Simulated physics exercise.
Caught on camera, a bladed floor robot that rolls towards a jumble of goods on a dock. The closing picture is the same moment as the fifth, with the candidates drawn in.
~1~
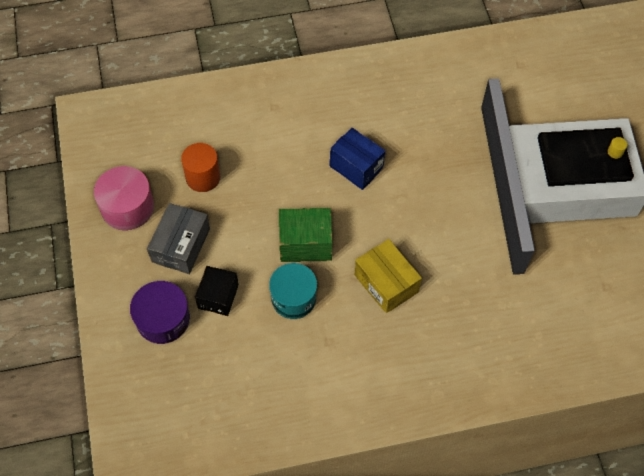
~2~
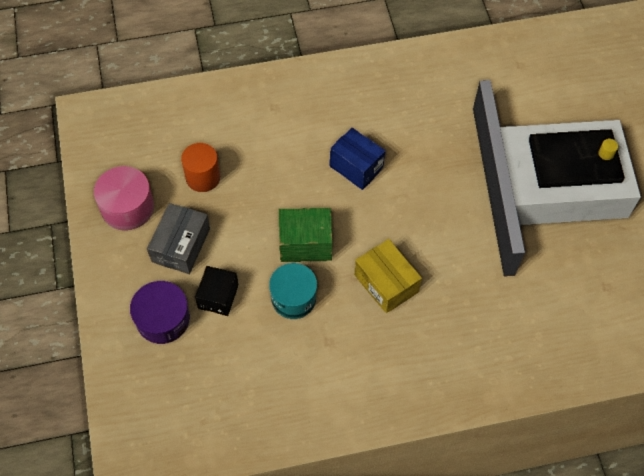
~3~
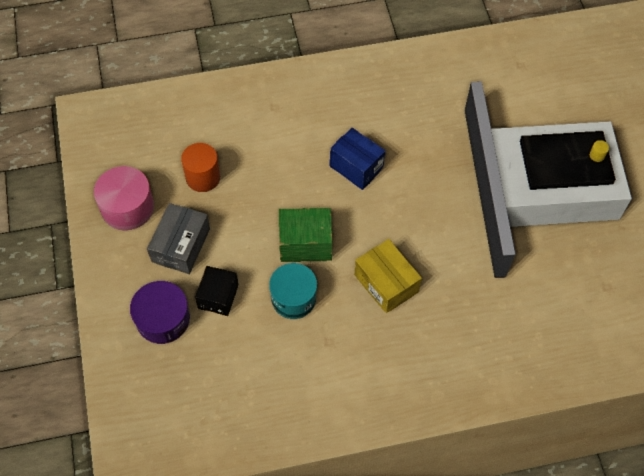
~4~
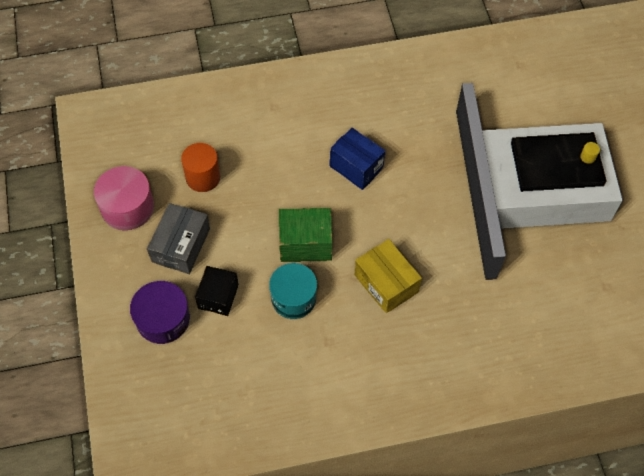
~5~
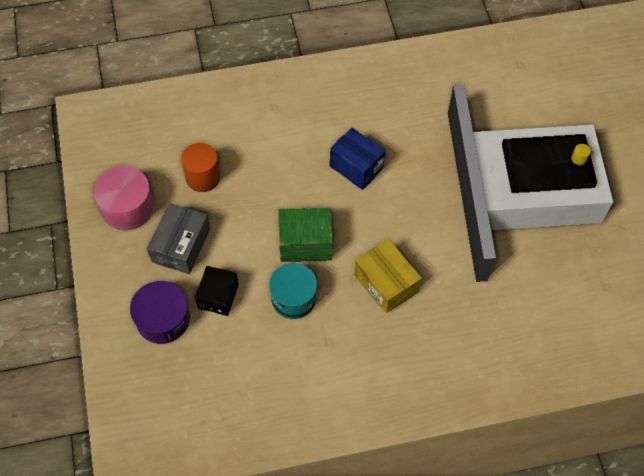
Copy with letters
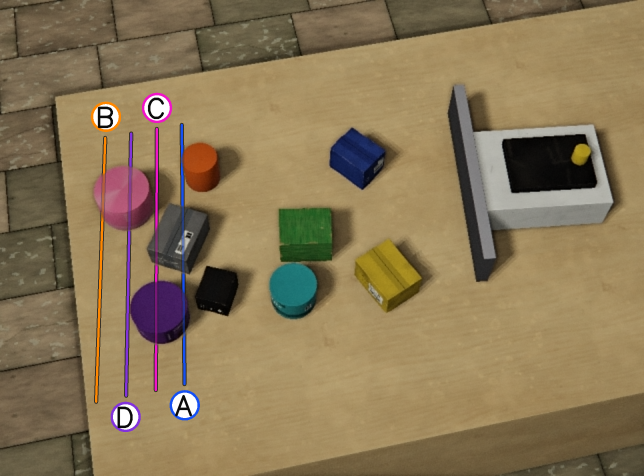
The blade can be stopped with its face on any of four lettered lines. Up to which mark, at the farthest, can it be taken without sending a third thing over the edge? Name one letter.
It should halt at C.
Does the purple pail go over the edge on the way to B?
Yes.
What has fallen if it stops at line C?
The purple pail goes over.
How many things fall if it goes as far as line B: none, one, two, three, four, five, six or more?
Six or more.
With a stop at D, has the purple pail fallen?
By then, yes.
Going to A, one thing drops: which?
It is the purple pail.
On the marked copy, A at (183, 245); B at (101, 260); C at (156, 250); D at (129, 255).
With C. Early on, robot (430, 183); blue parcel (324, 157); yellow parcel (340, 283).
Further on, robot (317, 204); purple pail (130, 323); black box (150, 280).
At the end, robot (227, 220); purple pail over the edge; black box (80, 276); one fallen.
As for the rest, A is within the limit but short; B drops seven; D drops three.
